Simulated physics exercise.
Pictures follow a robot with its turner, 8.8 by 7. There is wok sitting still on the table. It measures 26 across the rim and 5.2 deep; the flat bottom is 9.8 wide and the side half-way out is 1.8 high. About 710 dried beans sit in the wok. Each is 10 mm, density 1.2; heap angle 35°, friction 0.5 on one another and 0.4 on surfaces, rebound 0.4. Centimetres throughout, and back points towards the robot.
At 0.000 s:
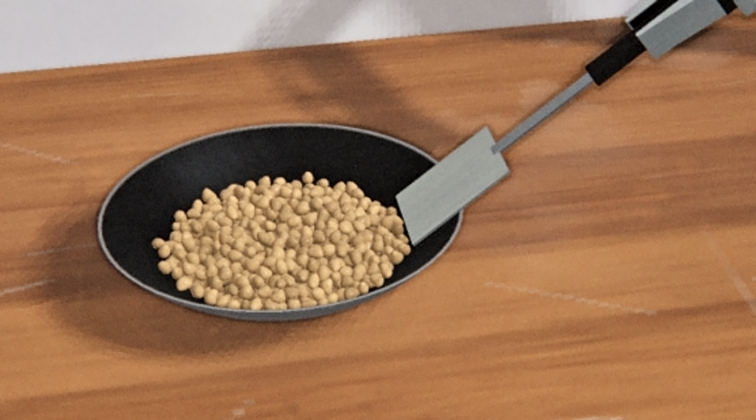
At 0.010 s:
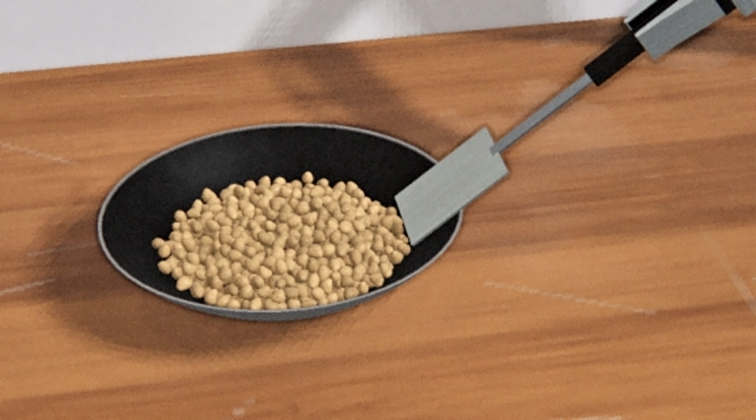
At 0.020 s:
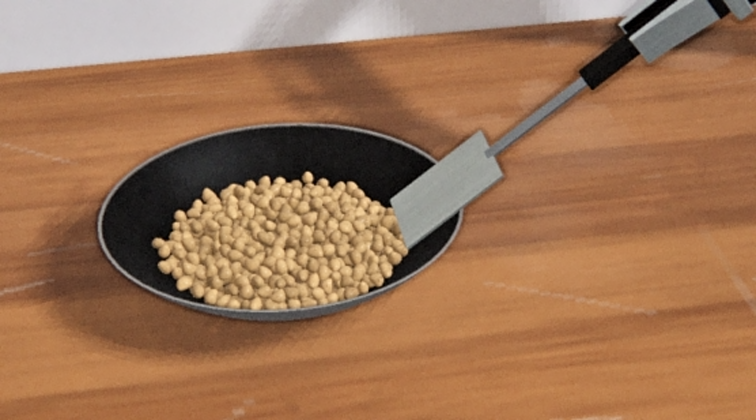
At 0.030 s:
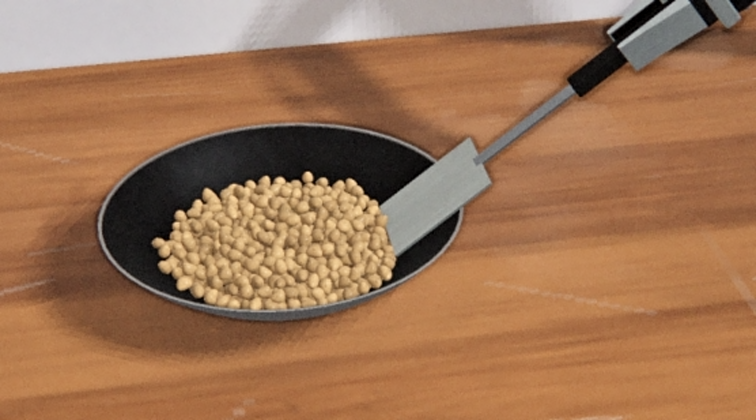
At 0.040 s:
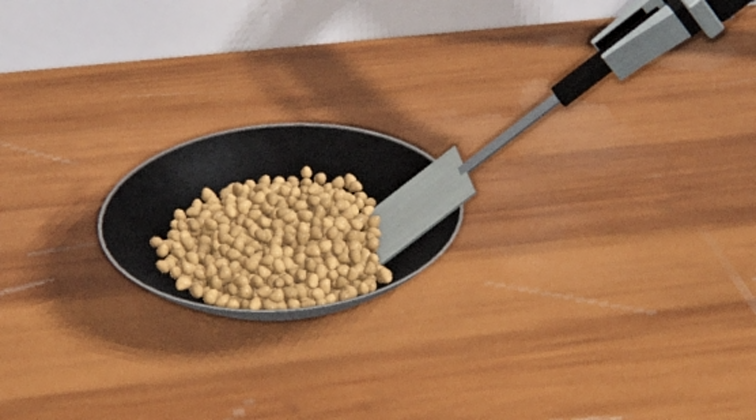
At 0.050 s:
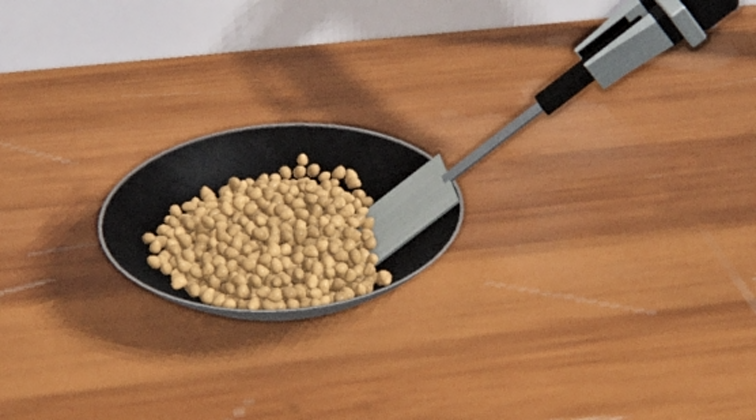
The video shows a robot's metal turner resting at the right side of a black wok full of dried beans on a wooden table, then sliding a short way down and left, pushing the beans slightly leftward into a heap.
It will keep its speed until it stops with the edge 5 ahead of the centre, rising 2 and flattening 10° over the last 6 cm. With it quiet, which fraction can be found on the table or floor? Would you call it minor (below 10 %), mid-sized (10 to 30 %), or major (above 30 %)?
I would call it mid-sized.
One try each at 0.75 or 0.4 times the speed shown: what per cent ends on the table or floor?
Roughly 10 percent for the first try, 5 percent for the second.
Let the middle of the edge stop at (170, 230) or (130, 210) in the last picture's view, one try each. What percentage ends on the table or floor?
Respectively some 50 and 55 percent end on the table or floor.
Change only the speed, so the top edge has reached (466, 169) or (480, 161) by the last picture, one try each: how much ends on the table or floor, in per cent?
About 5 and 5 percent.
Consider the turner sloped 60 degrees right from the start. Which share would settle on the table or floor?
In that case around 25 per cent.
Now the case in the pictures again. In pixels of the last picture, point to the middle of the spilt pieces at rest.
I'd place it close to (23, 290).
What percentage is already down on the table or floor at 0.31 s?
Close to 15 per cent of the load.
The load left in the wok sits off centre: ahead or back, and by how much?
4.5 cm ahead.
After 0.08 s, sloping 37°, highest piece 5 above the table; 712 in the wok.
After 0.10 s, sloping 34°, highest piece 7 above the table; 709 in the wok, 3 on the blade or in flight.
After 0.31 s, sloping 27°, highest piece 7 above the table; 577 in the wok, 100 on the table or floor, 35 on the blade or in flight.
After 1.36 s, sloping 27°, highest piece 7 above the table; 574 in the wok, 138 on the table or floor.
At rest, 574 in the wok, 138 on the table or floor. That is 19 % on the table or floor.
